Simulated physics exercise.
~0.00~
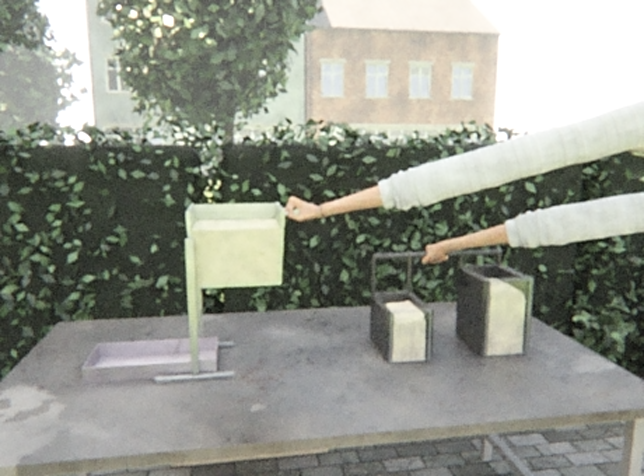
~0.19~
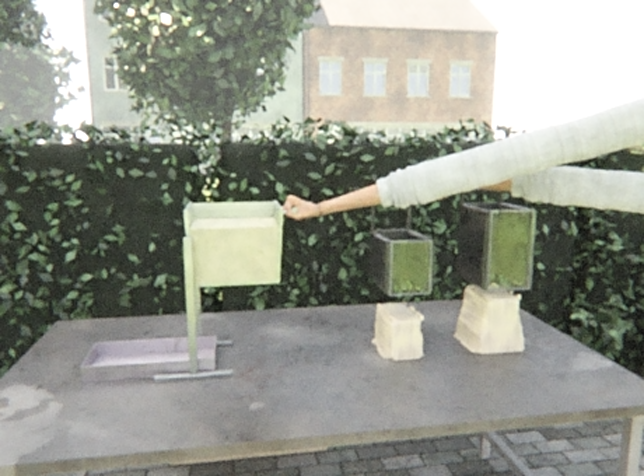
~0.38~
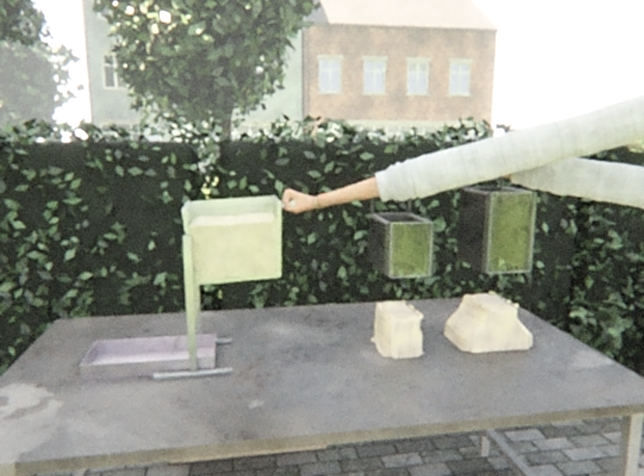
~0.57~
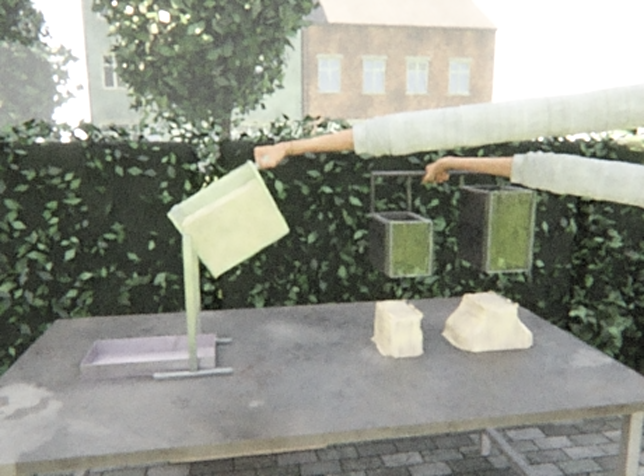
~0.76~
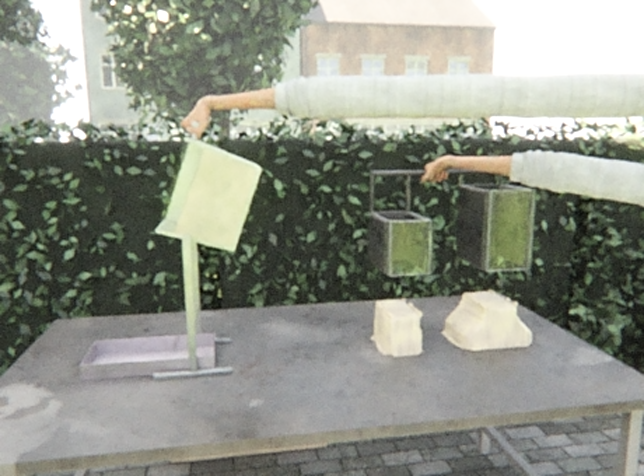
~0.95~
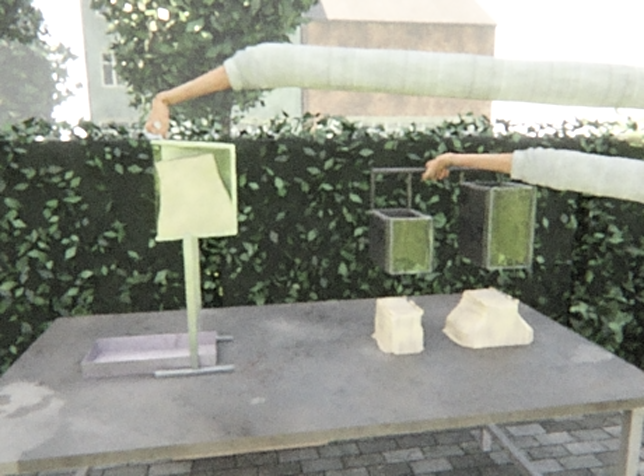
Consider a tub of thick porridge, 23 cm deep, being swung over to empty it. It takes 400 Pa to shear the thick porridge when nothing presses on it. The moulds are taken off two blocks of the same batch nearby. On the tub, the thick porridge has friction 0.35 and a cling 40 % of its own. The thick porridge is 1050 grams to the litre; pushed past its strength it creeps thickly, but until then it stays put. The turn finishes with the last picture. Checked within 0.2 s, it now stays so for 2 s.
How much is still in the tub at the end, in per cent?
Around 42 percent.
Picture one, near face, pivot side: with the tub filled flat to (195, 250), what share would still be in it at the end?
In that case some 60 per cent.
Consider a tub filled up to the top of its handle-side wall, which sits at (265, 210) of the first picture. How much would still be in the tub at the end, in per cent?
I'd say around 55 percent would remain in the tub at the end.
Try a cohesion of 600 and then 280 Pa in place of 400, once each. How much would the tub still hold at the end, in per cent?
Roughly 50 % followed by roughly 35 %.
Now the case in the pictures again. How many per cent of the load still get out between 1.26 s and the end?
Close to 5 % of the whole load.
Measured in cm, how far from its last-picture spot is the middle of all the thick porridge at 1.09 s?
Looks like around 7 cm to me.
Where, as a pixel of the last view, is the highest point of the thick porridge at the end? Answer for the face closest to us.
The highest point sits at around (207, 202).
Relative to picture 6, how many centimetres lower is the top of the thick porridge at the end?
14 cm.
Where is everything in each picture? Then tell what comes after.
Handle-side rim at (281, 211), tilt 0 degrees; top of the thick porridge at (268, 228); blocks stand 15 cm, 23 cm (left to right), in the first frame.
Handle-side rim at (279, 209), tilt 0 degrees; top of the thick porridge at (267, 226); blocks stand 14 cm, 20 cm (left to right), in the second frame.
Handle-side rim at (277, 203), tilt 3 degrees; top of the thick porridge at (274, 221); blocks stand 14 cm, 16 cm (left to right), in the third frame.
Handle-side rim at (250, 166), tilt 30 degrees; top of the thick porridge at (256, 184); blocks stand 14 cm, 15 cm (left to right), in the fourth frame.
Handle-side rim at (185, 141), tilt 70 degrees; top of the thick porridge at (203, 151); blocks stand 14 cm, 15 cm (left to right), in the fifth frame.
Handle-side rim at (152, 144), tilt 89 degrees; top of the thick porridge at (207, 155); blocks stand 14 cm, 15 cm (left to right), in the sixth frame.
After 1.09 s, the tub is at 89 degrees and holds 75 %.
After 1.26 s, the tub is at 89 degrees and holds 46 %.
After 1.43 s, the tub is at 89 degrees and holds 42 %.
After 1.60 s, the tub is at 89 degrees and holds 42 %.
After 2.95 s, at the end, the tub is at 89 degrees and holds 42 %.
